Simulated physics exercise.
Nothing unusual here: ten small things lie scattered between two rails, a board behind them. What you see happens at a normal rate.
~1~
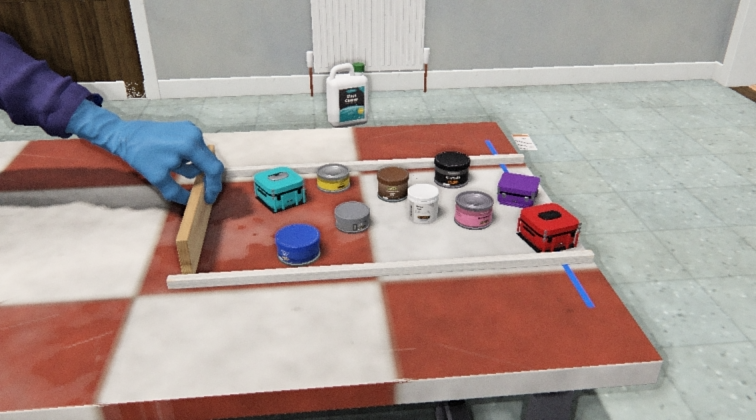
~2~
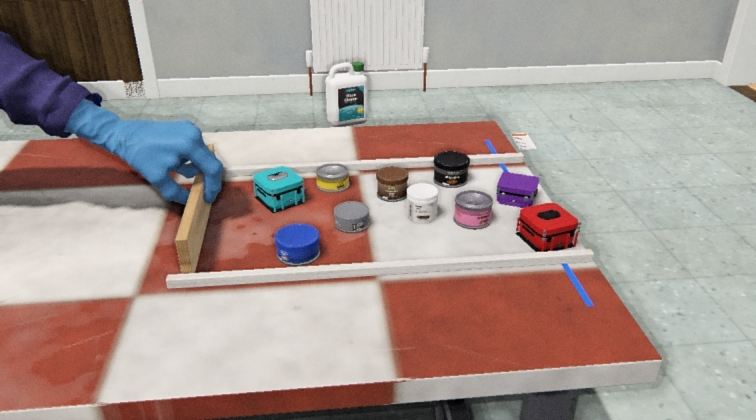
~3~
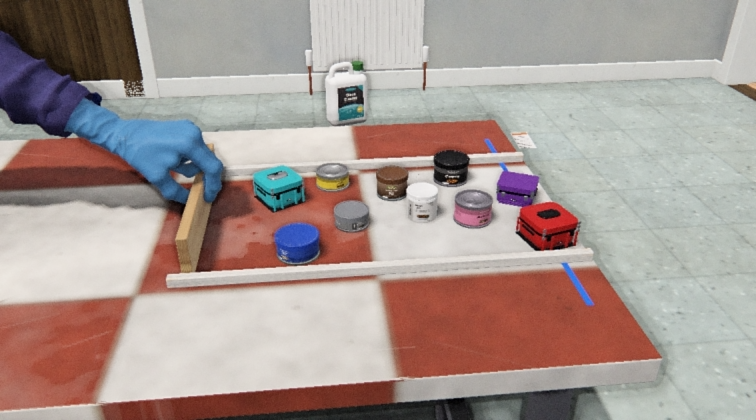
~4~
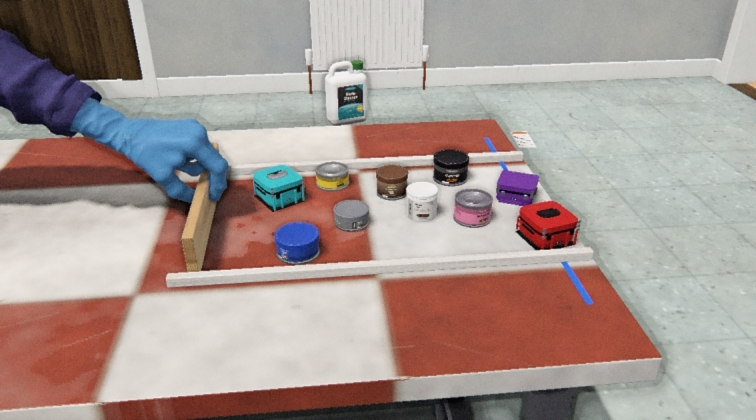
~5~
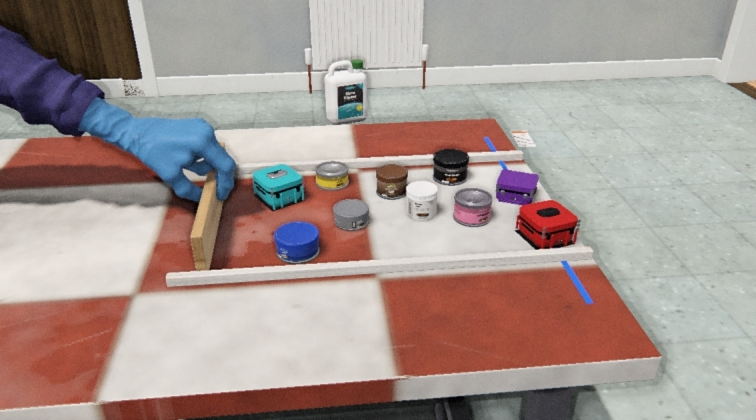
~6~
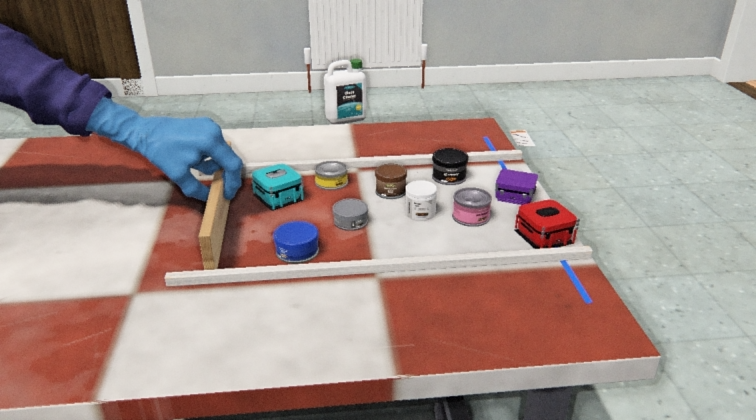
A blue-gloved hand in a purple sleeve grips a wooden board at the left of a red-and-white checked table, seen from a fixed view slightly above. Between two white rails sit ten small containers, turquoise and blue nearest the board, red and purple at the right, with a white jug behind. The hand slides the board slightly rightward, while the containers barely shift.
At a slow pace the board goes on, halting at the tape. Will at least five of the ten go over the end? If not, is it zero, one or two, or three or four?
Yes, five or more go over.
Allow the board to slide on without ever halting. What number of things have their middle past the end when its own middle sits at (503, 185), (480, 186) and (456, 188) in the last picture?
Respectively, 4, 1 and 0.
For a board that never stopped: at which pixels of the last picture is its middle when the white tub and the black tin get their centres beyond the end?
I'd put it close to (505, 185), and close to (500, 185) for the other one.
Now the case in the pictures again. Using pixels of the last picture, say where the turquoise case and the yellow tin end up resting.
About (536, 176), and the other about (522, 164).
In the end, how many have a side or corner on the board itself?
The number is 4.
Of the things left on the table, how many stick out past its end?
The figure is 4.
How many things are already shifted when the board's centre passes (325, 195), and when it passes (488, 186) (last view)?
At first I count 3, and then 10.
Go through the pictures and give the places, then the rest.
In the first frame, red case (548, 228); purple case (518, 191); pink pot (474, 210); board (201, 204); tape (528, 206).
In the second frame, purple case (517, 191); board (200, 204).
In the third frame, pink pot (473, 209); turquoise case (279, 187).
In the fourth frame, red case (547, 226); grey pot (352, 216).
In the fifth frame, purple case (517, 188); blue pot (297, 243).
In the sixth frame, red case (546, 225); purple case (516, 188); pink pot (472, 207); board (219, 200); tape (526, 202).
Soon after, none off yet; red case at rest near (546, 225); purple case at rest near (516, 188); pink pot at rest near (472, 207).
After that, none off yet; red case at rest near (546, 225); purple case at rest near (516, 188); pink pot displaced a little near (484, 208).
And then, none off yet; red case displaced a little near (568, 229); purple case displaced about its own width near (558, 191); pink pot displaced well along near (537, 211).
In the end, the number that fall off is five or more; gone, brown pot, white tub, black tin, pink pot, purple case and red case.
